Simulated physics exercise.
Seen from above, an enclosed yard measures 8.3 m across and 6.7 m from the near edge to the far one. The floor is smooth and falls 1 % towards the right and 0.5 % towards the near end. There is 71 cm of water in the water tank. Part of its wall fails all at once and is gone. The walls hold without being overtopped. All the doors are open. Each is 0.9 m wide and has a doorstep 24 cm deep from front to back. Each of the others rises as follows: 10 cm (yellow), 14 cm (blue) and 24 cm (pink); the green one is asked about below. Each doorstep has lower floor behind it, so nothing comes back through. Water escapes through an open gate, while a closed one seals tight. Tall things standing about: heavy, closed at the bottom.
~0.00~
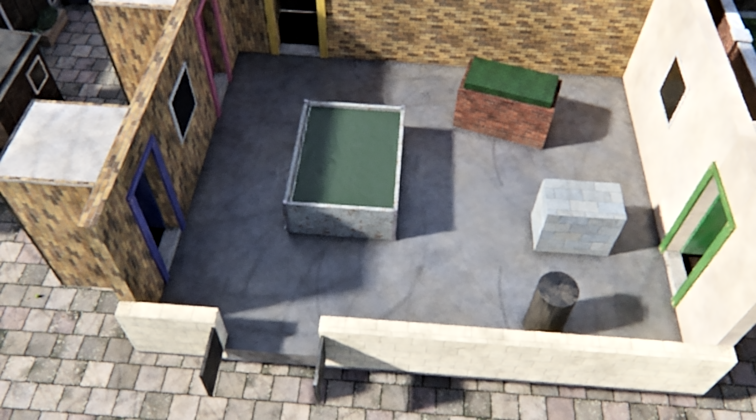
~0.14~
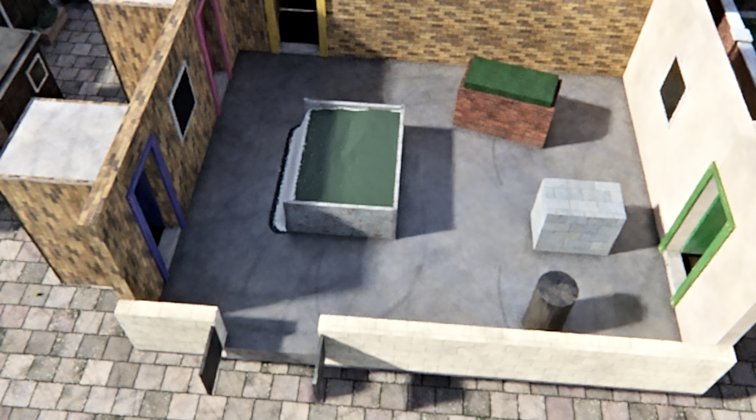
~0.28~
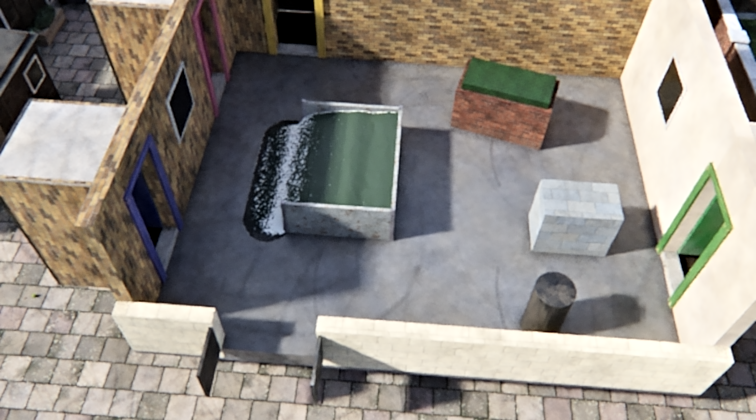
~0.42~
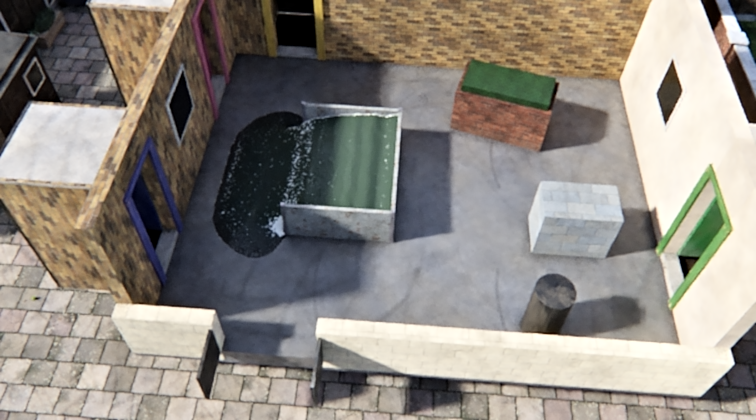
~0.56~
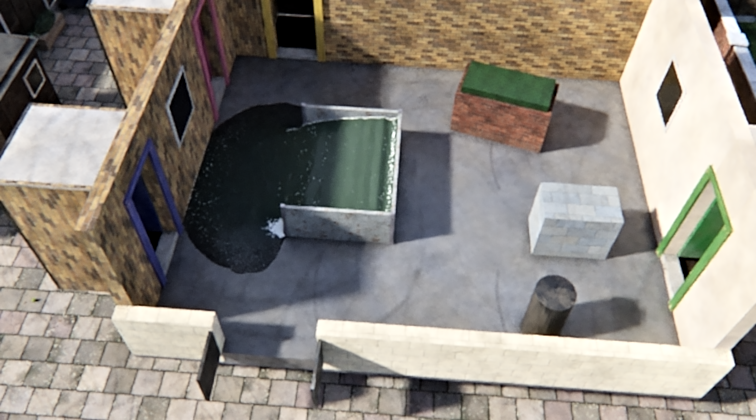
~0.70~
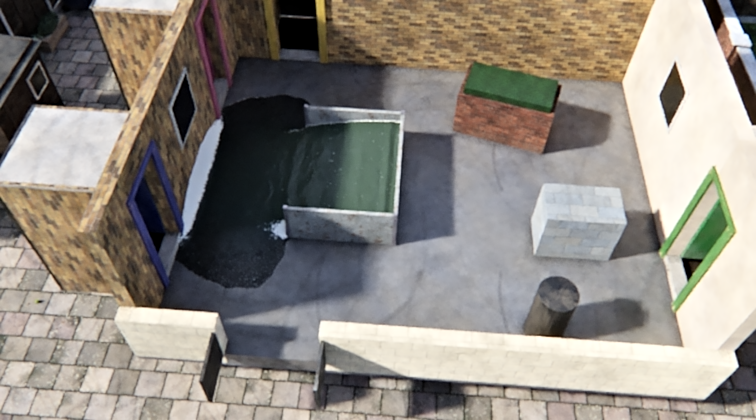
Dark water pouring from the open left side of a rectangular tank, spreading across the yard floor to the brick wall.
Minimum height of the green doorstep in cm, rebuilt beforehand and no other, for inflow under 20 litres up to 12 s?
8 cm.
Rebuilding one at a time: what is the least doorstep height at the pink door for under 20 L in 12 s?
I'd raise pink to close to 16 cm.
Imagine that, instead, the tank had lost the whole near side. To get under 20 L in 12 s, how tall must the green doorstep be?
Then the minimum is about 13.0 cm.
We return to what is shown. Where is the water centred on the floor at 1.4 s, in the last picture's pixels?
It lies near (287, 182) in the last picture.
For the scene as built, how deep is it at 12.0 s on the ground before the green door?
Depth: Near 9.0 cm.
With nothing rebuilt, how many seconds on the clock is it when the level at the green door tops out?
At roughly 7.0 s.
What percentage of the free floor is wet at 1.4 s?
Near 20 per cent is wet.
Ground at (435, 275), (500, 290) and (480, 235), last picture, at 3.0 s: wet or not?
Status: Clear / clear / clear.
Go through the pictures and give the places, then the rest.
In the first picture, still water, 71 cm deep, in the water tank at (348, 156); the green door at (692, 242) is dry.
In the second picture, the gap is at (300, 167), the front 0.3 m out at (275, 225); the back of the water tank holds 71 cm.
In the third picture, the gap is at (298, 171), the front 0.8 m out at (258, 172); the back of the water tank holds 71 cm.
In the fourth picture, the front is at (219, 205), 1.3 m from the gap at (298, 174); 3.6 m2 of floor is wet, 68 cm left at the back.
In the fifth picture, the front is at (186, 215), 1.9 m from the gap at (298, 176); 5.8 m2 of floor is wet, 60 cm left at the back.
In the sixth picture, the front is at (177, 253), 1.9 m from the gap at (301, 178); 6.7 m2 of floor is wet, 61 cm left at the back; the green door at (692, 247), 6.6 m from the gap, is still 6.5 m from the nearest water.
After 1.4 s water covers 20 % of the floor, deepest (48 cm) near (199, 183); it has not reached the green door.
After 3.0 s water covers 35 % of the floor, deepest (34 cm) near (152, 333); it has not reached the green door.
After 12.0 s water covers 95 % of the floor, deepest (14 cm) near (691, 376); 9 cm at the green door, 0 litres in over its 13 cm doorstep.
At the green door as built, the water arrived by 6.3 s and peaked near 11 cm at 6.8 s.
With a doorstep of 6.5 cm, 42 litres would have come in within the 12 s; with 9 cm, 11 litres. So under 20 litres takes about 8 cm.
